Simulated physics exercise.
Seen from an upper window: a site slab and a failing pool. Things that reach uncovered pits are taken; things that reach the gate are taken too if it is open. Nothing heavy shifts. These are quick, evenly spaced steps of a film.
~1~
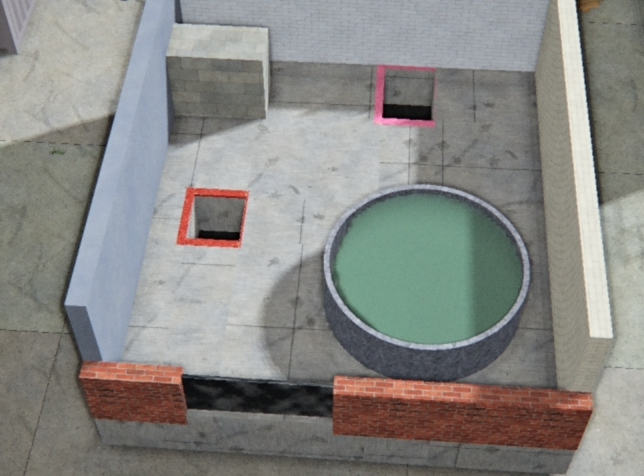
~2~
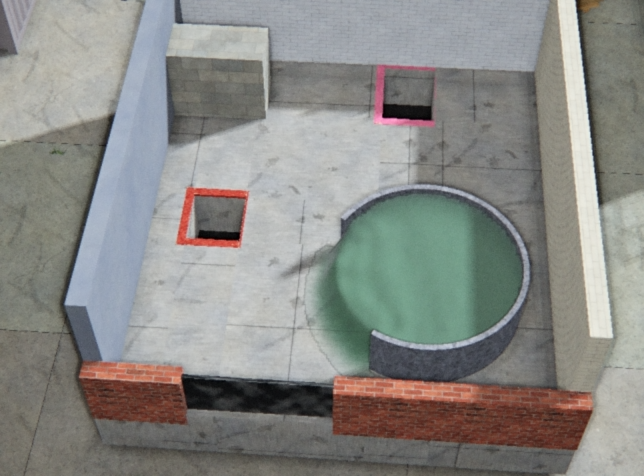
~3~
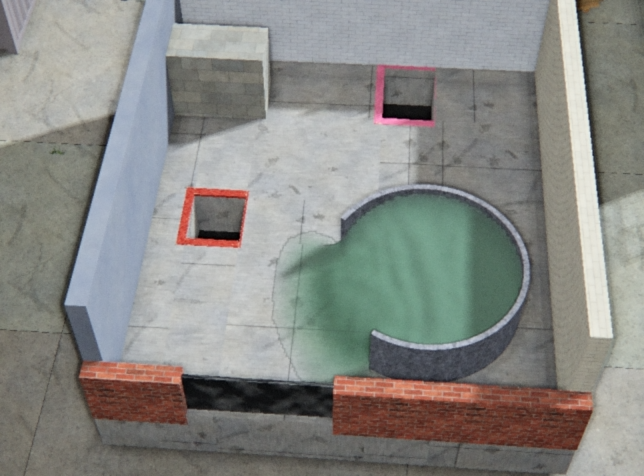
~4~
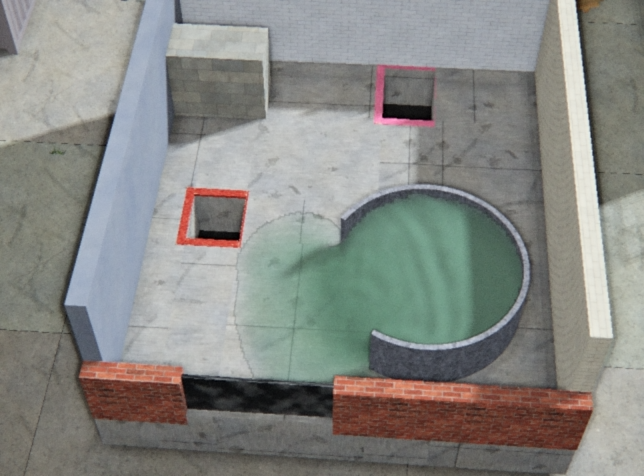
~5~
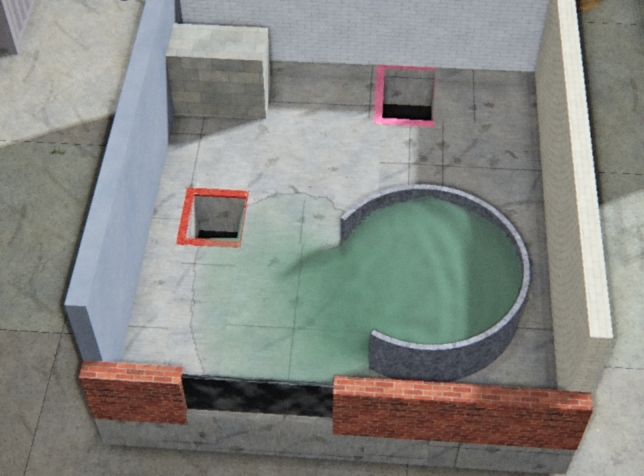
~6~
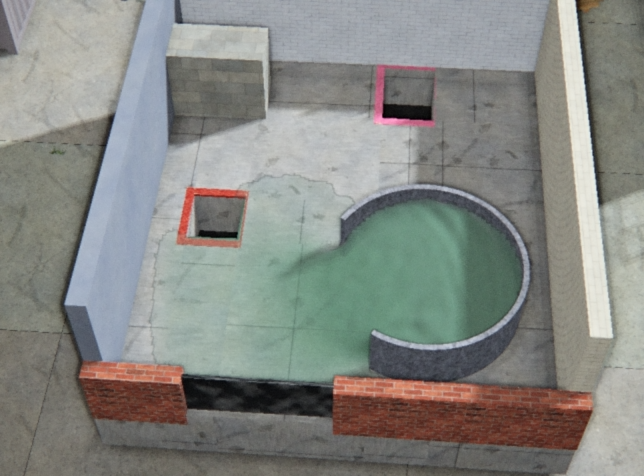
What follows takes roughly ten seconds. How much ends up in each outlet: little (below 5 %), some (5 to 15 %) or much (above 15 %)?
Outlet by outlet: Gate - little, red pit - much, pink pit - some.
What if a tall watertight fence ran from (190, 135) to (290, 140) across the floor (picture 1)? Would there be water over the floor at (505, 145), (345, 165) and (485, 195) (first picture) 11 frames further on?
Result in the order given: Unaffected, unaffected, unaffected.
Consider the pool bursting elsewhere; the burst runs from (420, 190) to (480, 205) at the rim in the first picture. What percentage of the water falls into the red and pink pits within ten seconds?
Per cent: Red 0, pink 55.
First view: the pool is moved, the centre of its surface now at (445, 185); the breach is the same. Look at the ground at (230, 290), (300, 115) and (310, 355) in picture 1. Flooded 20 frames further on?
Spot 1 wetted, spot 2 wetted, spot 3 wetted.
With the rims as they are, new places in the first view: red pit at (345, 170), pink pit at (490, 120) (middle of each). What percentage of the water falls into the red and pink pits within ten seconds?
Roughly: Red pit 20 %, pink pit 15 %.
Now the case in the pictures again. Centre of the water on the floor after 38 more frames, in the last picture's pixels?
Roughly (309, 270).
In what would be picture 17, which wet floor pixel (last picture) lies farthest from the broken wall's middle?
I'd go with roughly (174, 123).
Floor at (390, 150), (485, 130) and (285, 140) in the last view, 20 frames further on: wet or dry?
Left dry; left dry; drenched.
A moment on, water covers 35 % of the floor; the gate 0 %, the red pit 3 %, the pink pit 0 %.
Next, water covers 40 % of the floor; the gate 0 %, the red pit 5 %, the pink pit 0 %.
Then, water covers 50 % of the floor; the gate 0 %, the red pit 19 %, the pink pit 0 %.
Later, water covers 85 % of the floor; the gate 0 %, the red pit 33 %, the pink pit 3 %.
In the end, water covers 100 % of the floor; the gate 0 %, the red pit 45 %, the pink pit 8 %.
